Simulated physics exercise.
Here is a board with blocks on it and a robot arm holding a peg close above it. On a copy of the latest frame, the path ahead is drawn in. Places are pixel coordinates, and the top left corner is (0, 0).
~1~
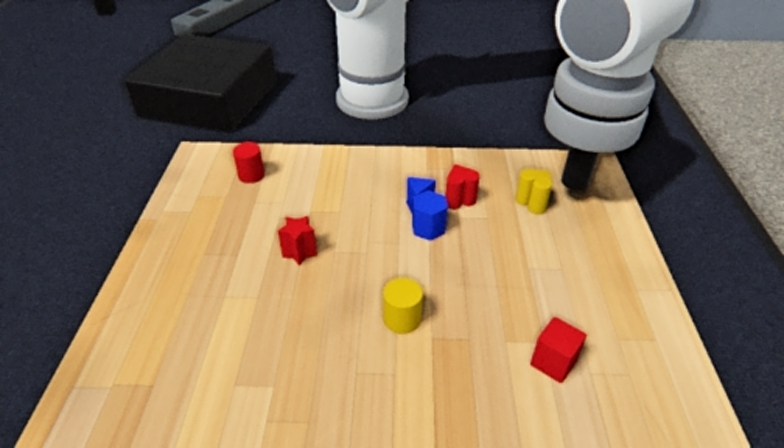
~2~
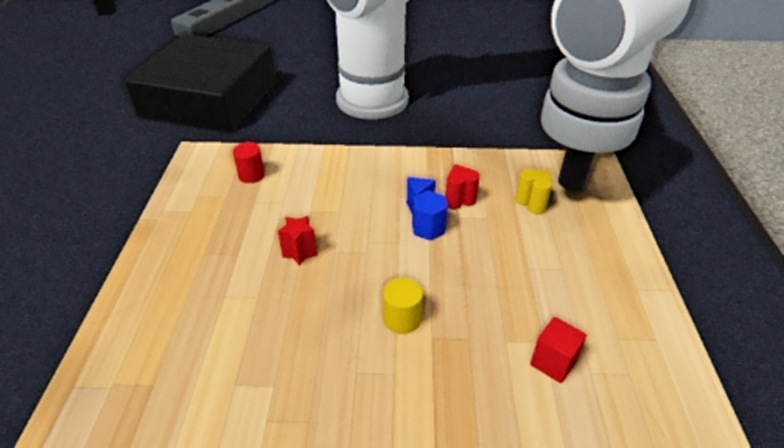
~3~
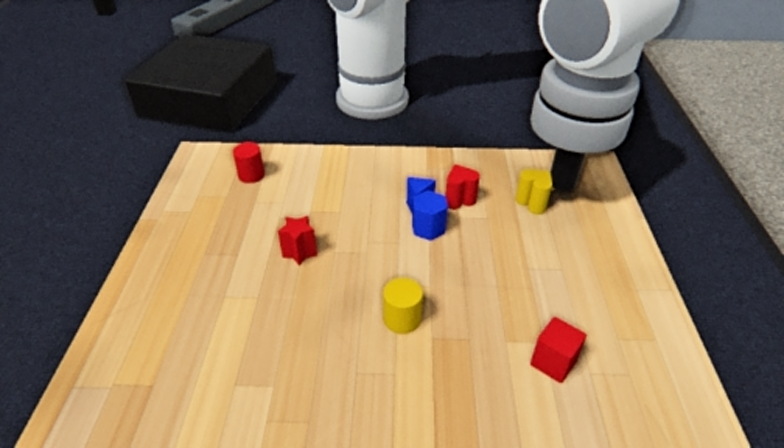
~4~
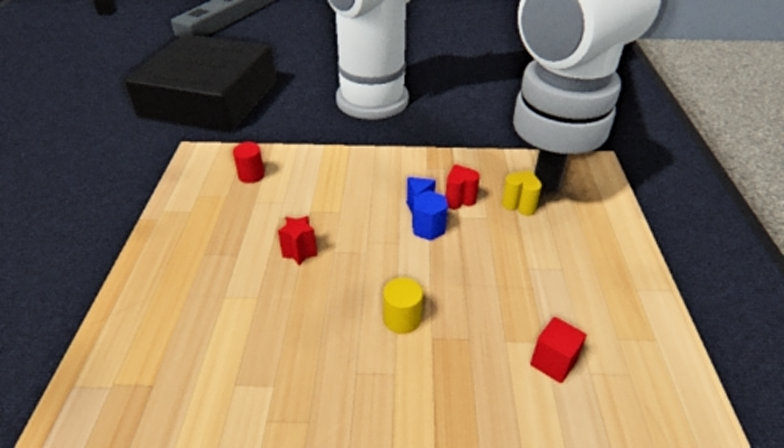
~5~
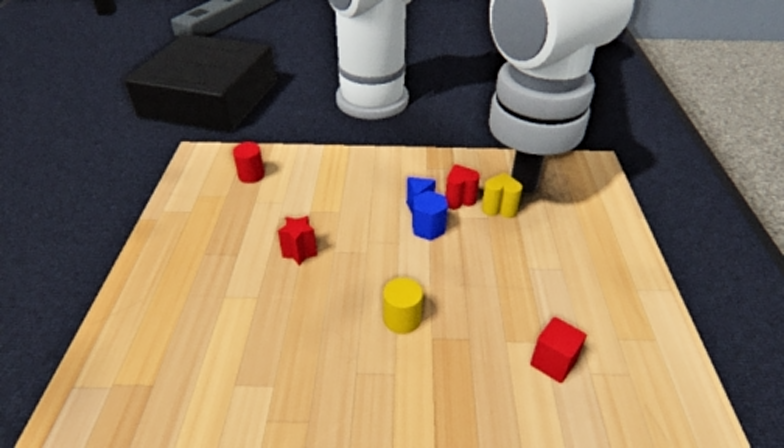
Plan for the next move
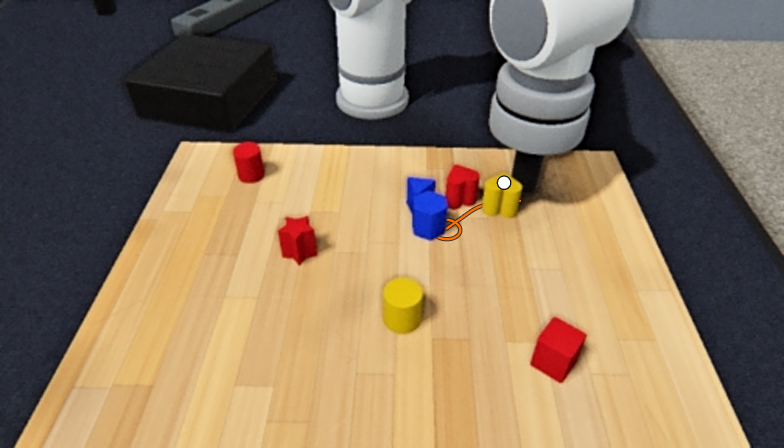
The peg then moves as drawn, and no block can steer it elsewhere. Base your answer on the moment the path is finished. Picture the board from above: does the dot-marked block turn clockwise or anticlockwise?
Rotates counter-clockwise.
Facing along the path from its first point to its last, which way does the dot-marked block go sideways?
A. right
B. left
B (left)
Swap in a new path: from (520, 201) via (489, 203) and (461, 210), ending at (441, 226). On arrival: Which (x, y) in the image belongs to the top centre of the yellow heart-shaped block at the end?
I'd guess (454, 218).
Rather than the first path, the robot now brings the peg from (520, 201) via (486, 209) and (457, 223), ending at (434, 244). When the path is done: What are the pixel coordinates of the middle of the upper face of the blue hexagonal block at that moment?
If I read the scene right, the answer is (373, 214).
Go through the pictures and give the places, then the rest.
The first picture shows lower end of the peg at (575, 183), tops of blocks, blue triangular piece at (420, 183), blue hexagonal block at (430, 202), red heart-shaped block at (462, 174), yellow heart-shaped block at (538, 177).
The second picture shows peg at (572, 183), blocks as before.
The third picture shows peg at (562, 183), blocks as before.
The fourth picture shows peg at (546, 184), yellow heart-shaped block at (525, 179).
The fifth picture shows peg at (524, 185), blue triangular piece at (420, 183), blue hexagonal block at (430, 202), red heart-shaped block at (462, 174), yellow heart-shaped block at (504, 183).
The drawn path runs from (520, 201) through (491, 204) and (467, 214) to (446, 229); the dot is on the yellow heart-shaped block.
The first path, step by step. One third of the way, peg at (493, 188); yellow heart-shaped block at (478, 190).
Two thirds of the way, peg at (468, 199); blue triangular piece at (414, 183), turned 25° anticlockwise; blue hexagonal block at (425, 204), turned 20° clockwise; red heart-shaped block at (444, 175), turned 50° clockwise; yellow heart-shaped block at (458, 204), turned 30° anticlockwise.
At the end, peg at (447, 213); blue triangular piece at (414, 183), turned 25° anticlockwise; blue hexagonal block at (416, 206), turned 35° clockwise; red heart-shaped block at (443, 175), turned 55° clockwise; yellow heart-shaped block at (448, 222), turned 50° anticlockwise.
